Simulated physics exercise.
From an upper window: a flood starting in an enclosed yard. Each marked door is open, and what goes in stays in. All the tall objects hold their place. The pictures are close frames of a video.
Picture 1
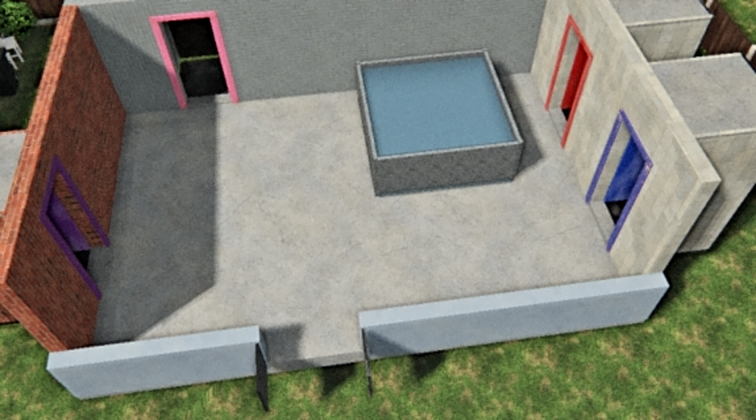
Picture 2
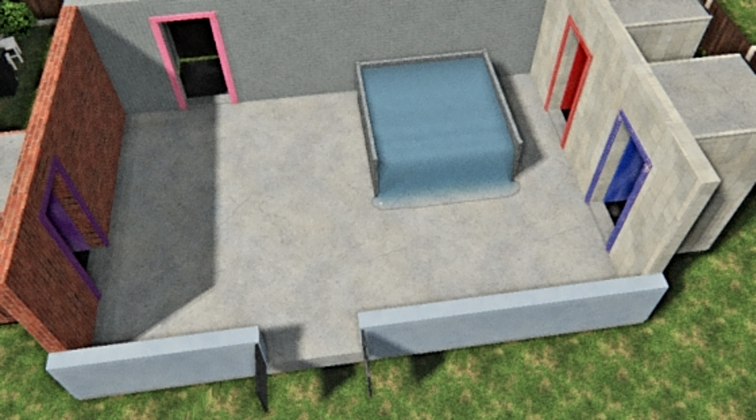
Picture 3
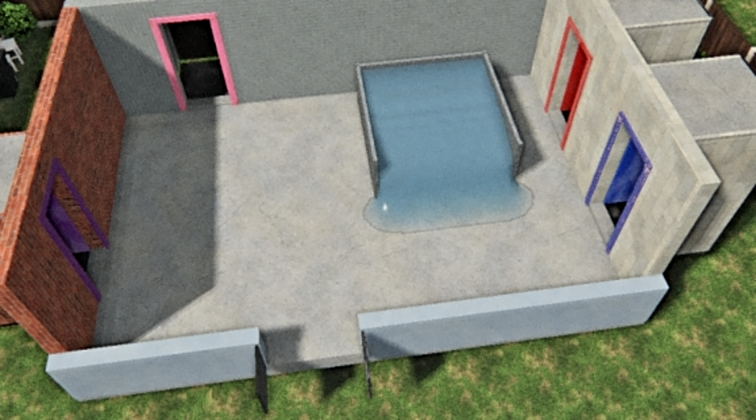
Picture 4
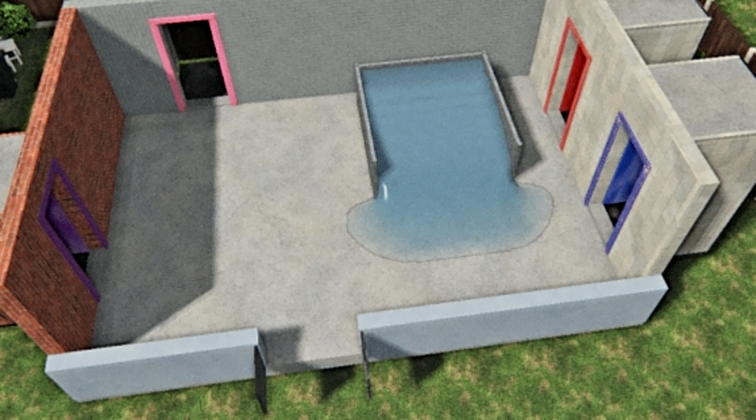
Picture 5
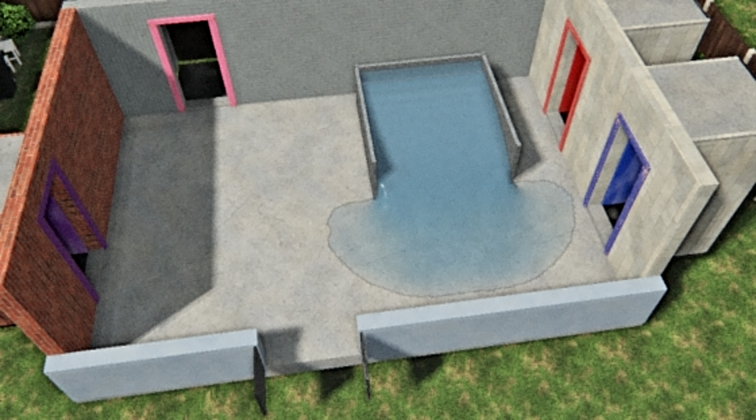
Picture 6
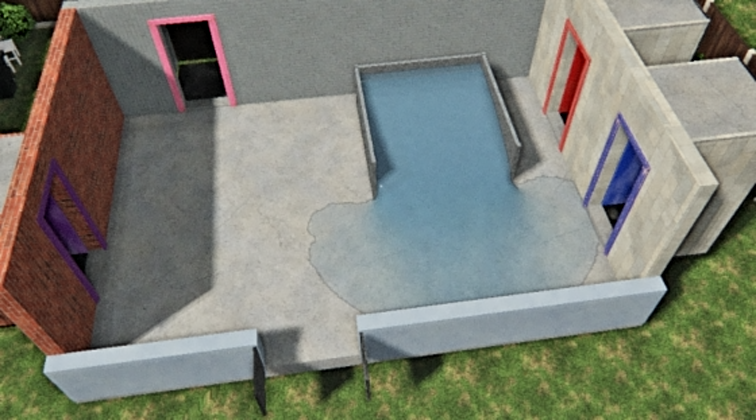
A walled concrete yard held a square tank full of still blue water, then its front side opened and water poured out, spreading across the floor toward the low front wall and both sides.
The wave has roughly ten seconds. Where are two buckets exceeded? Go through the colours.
In the end: The blue door lets in a lot; the red door lets in a lot; the purple door lets in a lot; the pink door lets in a lot.
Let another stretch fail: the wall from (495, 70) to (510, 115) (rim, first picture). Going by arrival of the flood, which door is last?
Last comes the one in purple.
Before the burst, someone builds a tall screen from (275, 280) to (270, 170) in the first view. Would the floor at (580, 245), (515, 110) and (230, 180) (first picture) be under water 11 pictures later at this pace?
In that order: Flooded, dry, free of water.
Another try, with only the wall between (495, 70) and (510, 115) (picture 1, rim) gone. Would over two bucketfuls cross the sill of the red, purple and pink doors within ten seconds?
One by one: The red door passes that mark, the purple door takes less, the pink door stays under.
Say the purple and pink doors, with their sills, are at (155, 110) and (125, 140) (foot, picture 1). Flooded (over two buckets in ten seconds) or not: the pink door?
My reading: Pink door goes over.
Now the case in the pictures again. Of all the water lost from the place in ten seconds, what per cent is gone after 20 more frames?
About 35 per cent.
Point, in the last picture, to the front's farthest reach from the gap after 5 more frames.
At about (260, 341).
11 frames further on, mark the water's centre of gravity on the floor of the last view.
Around (453, 226).
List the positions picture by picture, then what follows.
The open tank at (434, 104) is whole and still, in the first frame.
Water pours out at (445, 173) and has run to (516, 183), in the second frame.
The front is at (528, 197), out from the gap at (445, 177), in the third frame.
Water pours out at (444, 179) and has run to (544, 223), in the fourth frame.
Water pours out at (443, 181) and has run to (564, 243), in the fifth frame.
The front is at a hidden place, out from the gap at (443, 181), in the sixth frame.
A moment on, water covers 35 % of the floor; the blue door wet at the sill, nothing in, the red door not reached, the purple door not reached, the pink door not reached.
Next, water covers 35 % of the floor; the blue door under two buckets in, the red door not reached, the purple door not reached, the pink door not reached.
Then, water covers 60 % of the floor; the blue door far over two buckets in, the red door wet at the sill, nothing in, the purple door under two buckets in, the pink door not reached.
Later, water covers 90 % of the floor; the blue door far over two buckets in, the red door under two buckets in, the purple door far over two buckets in, the pink door wet at the sill, nothing in.
In the end, water covers 100 % of the floor; the blue door far over two buckets in, the red door far over two buckets in, the purple door far over two buckets in, the pink door far over two buckets in.
